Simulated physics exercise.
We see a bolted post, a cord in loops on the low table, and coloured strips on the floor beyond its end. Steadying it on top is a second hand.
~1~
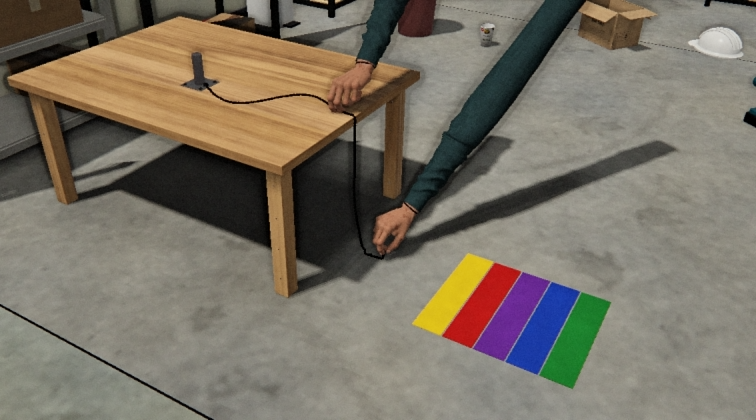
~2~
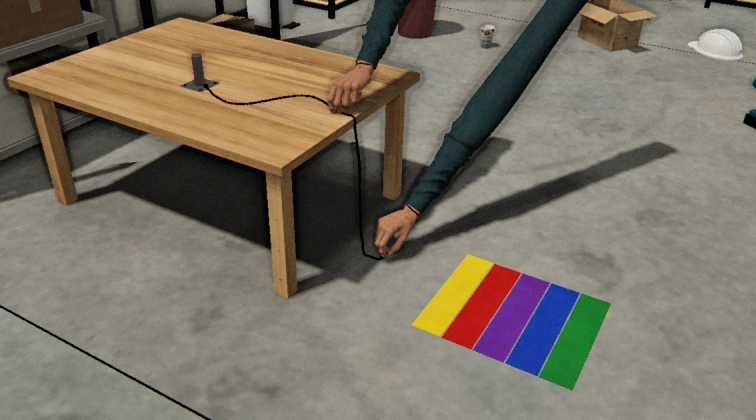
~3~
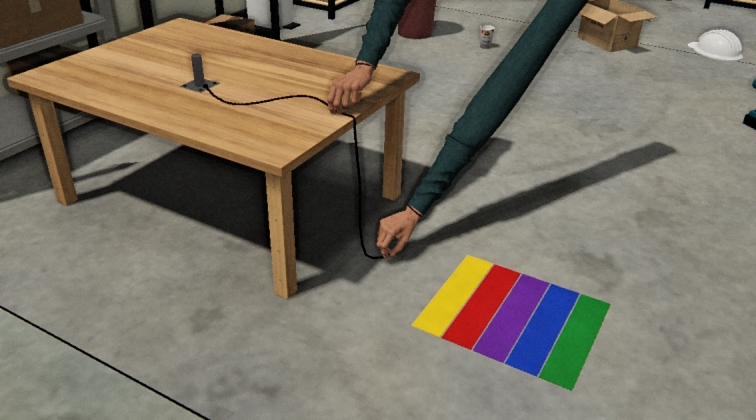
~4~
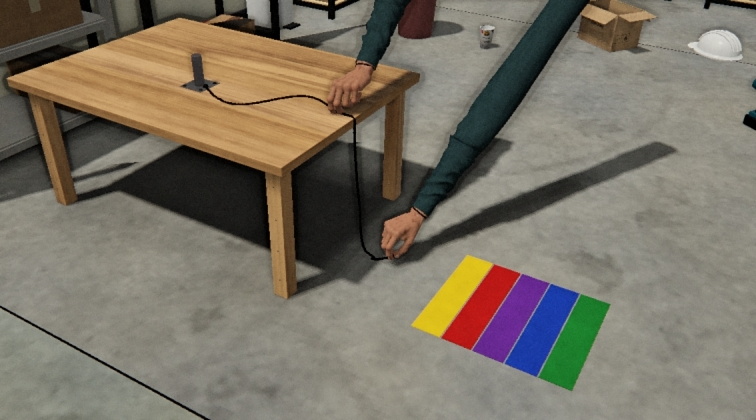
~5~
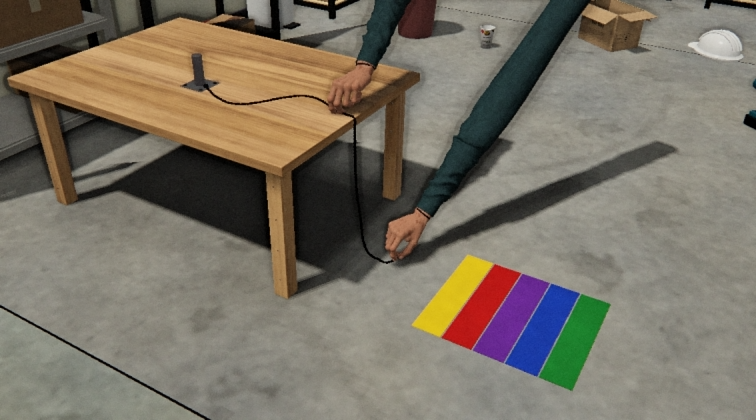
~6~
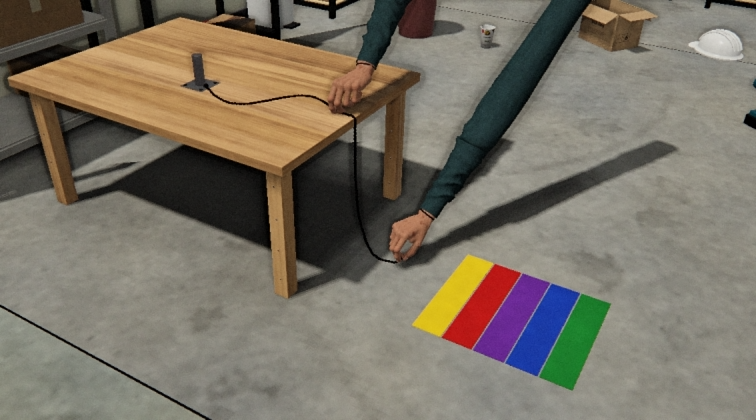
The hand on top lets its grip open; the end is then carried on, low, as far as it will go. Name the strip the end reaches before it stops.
Purple.
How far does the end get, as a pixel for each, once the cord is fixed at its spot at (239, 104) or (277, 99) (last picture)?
Per try (px, approx.): (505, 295), (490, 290).
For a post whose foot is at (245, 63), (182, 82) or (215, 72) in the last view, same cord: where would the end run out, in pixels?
In that order: (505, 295), (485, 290) and (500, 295).
A little later, end near (456, 278); over yellow.
Next, end near (494, 292); over red.
When it is tight, end near (515, 300); over purple. The purple one.
